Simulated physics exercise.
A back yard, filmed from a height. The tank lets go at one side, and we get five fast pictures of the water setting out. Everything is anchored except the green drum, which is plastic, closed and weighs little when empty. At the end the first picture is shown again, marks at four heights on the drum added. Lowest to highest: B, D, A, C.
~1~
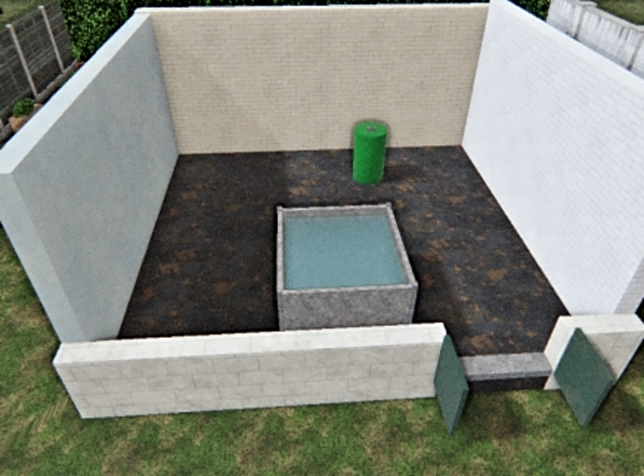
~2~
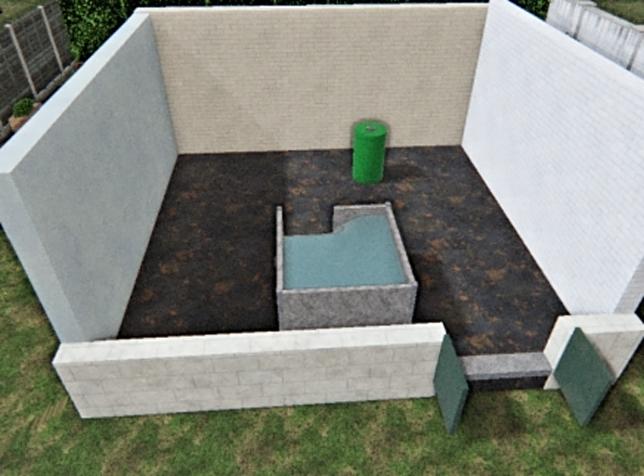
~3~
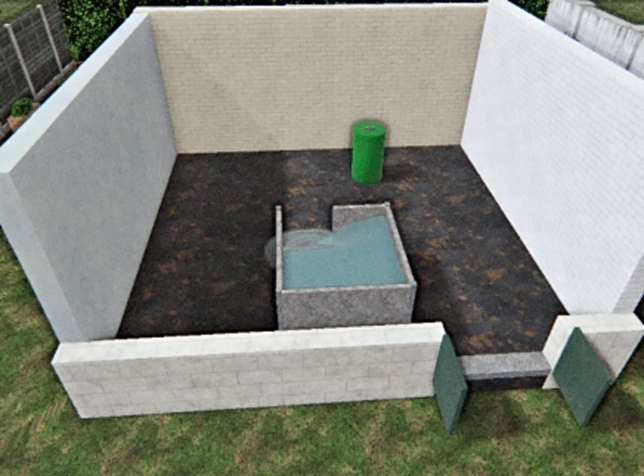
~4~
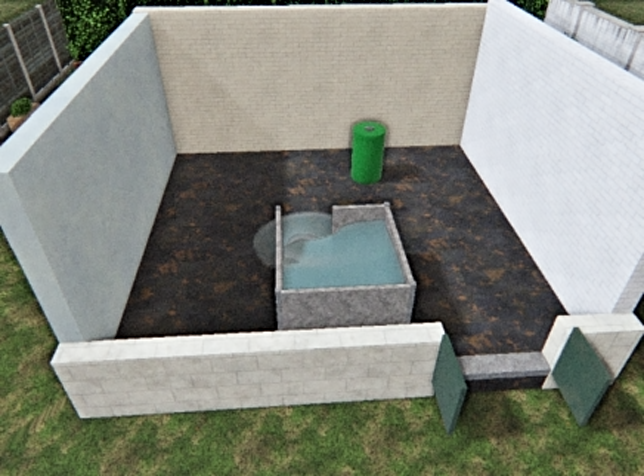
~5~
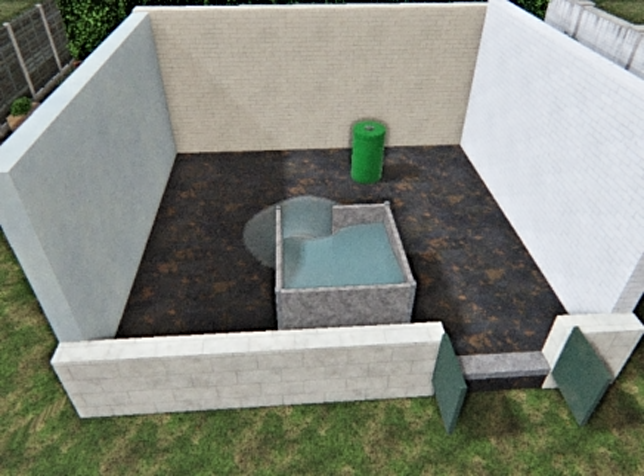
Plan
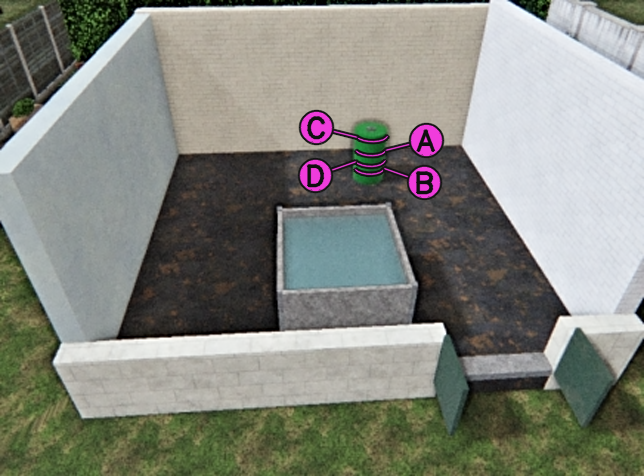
A walled yard with dark, mottled ground is seen from a fixed, high viewpoint, with grass in front. A grey, square tank of blue-green water stands near the middle, a green drum behind it to the right and an open green gate at the front right. A gap opens in the tank's back wall, the water inside drops and sloshes, and a thin, pale sheet spreads behind and left.
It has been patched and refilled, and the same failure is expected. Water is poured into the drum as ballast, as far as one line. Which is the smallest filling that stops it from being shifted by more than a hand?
Level B.
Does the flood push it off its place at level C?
No, not at all.
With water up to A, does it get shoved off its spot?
No.
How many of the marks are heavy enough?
All four.
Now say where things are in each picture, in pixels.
In the first frame, lid of the green drum at (371, 129); tank full, its middle at (340, 250); open gate at (500, 323).
In the second frame, water covers 1 % of the ground, mostly out of sight from here.
In the third frame, water covers 3 % of the ground, mostly out of sight from here.
In the fourth frame, water covers 6 % of the ground, mostly out of sight from here.
In the fifth frame, lid of the green drum at (370, 128); 9 % of the ground wet, in view closest to the drum at (322, 202).
On the marked copy, A at (372, 155); B at (371, 174); C at (373, 141); D at (371, 166); from the bottom up B, D, A, C.
With A, it does not move.
With B, it does not move.
With C, it does not move.
With D, it does not move.
